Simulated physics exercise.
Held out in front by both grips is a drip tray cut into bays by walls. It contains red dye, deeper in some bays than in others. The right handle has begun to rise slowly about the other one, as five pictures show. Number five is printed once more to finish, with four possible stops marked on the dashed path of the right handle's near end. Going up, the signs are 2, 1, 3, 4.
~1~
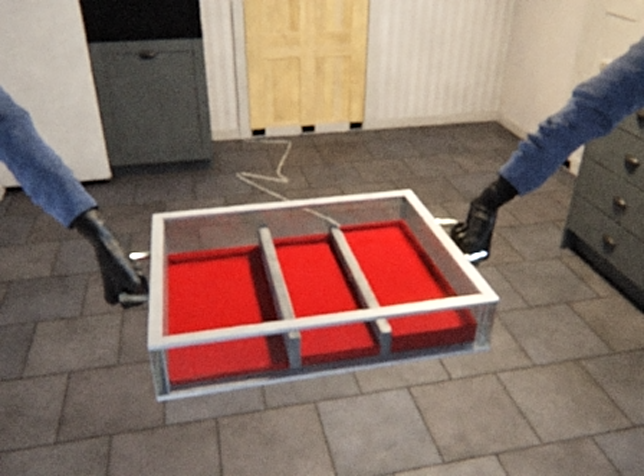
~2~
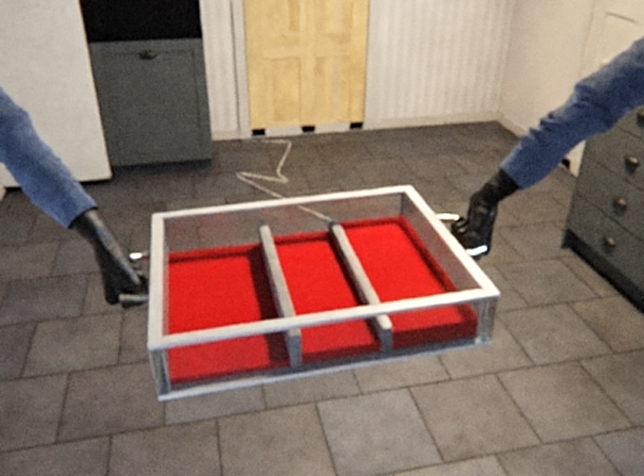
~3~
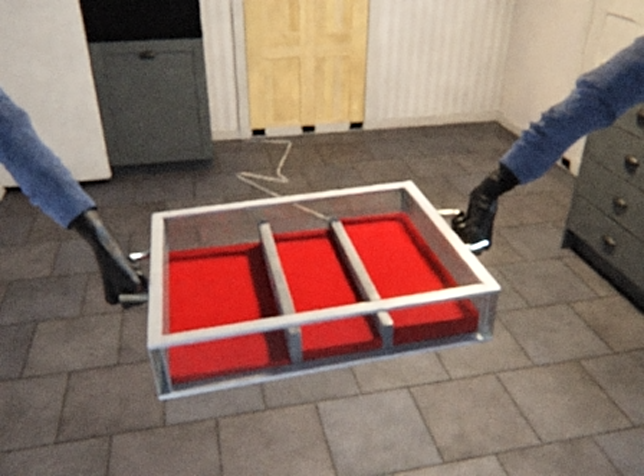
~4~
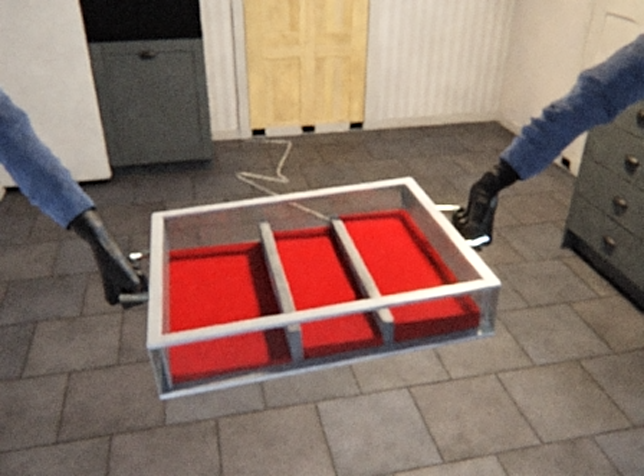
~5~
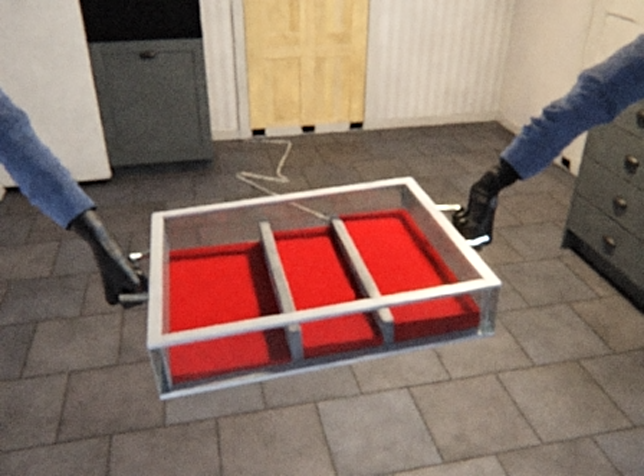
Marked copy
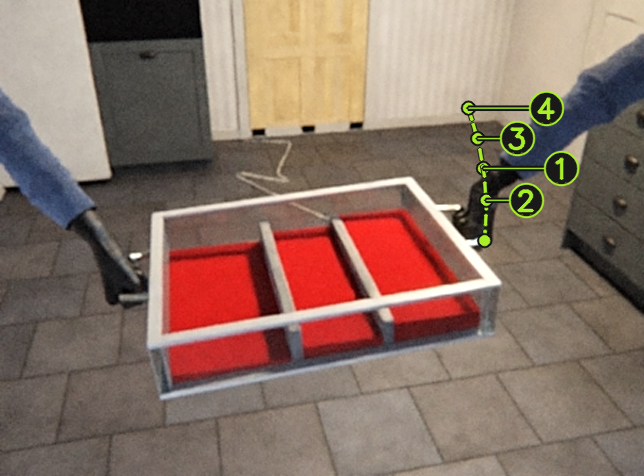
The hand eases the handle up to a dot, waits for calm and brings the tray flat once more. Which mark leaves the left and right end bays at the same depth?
Go for 3.
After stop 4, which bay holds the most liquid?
The left bay.
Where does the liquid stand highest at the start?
That is the right bay.
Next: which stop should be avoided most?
That would be 2.
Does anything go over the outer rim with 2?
No, all stays in.
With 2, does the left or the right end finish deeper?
The right end bay.
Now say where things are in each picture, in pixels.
The tray is level; deepest in the right bay, at (396, 269), shallowest in the left; right handle at (468, 239).
Tipped about 1° down to the left; no wall is crossed; right handle at (469, 234).
Tipped about 2° down to the left; no wall is crossed; right handle at (469, 229).
Tipped about 3° down to the left; no wall is crossed; right handle at (470, 225).
Tipped about 3° down to the left; deepest in the right bay, at (398, 258), shallowest in the left; right handle at (470, 224).
On the marked copy, 1 at (483, 168); 2 at (486, 200); 3 at (477, 138); 4 at (468, 108).
With 1, the right end bay stands much deeper than the other; nothing spills.
With 2, the right end bay stands much deeper than the other; nothing spills.
With 3, the two end bays stand about equally deep; nothing spills.
With 4, the left end bay stands much deeper than the other; nothing spills.
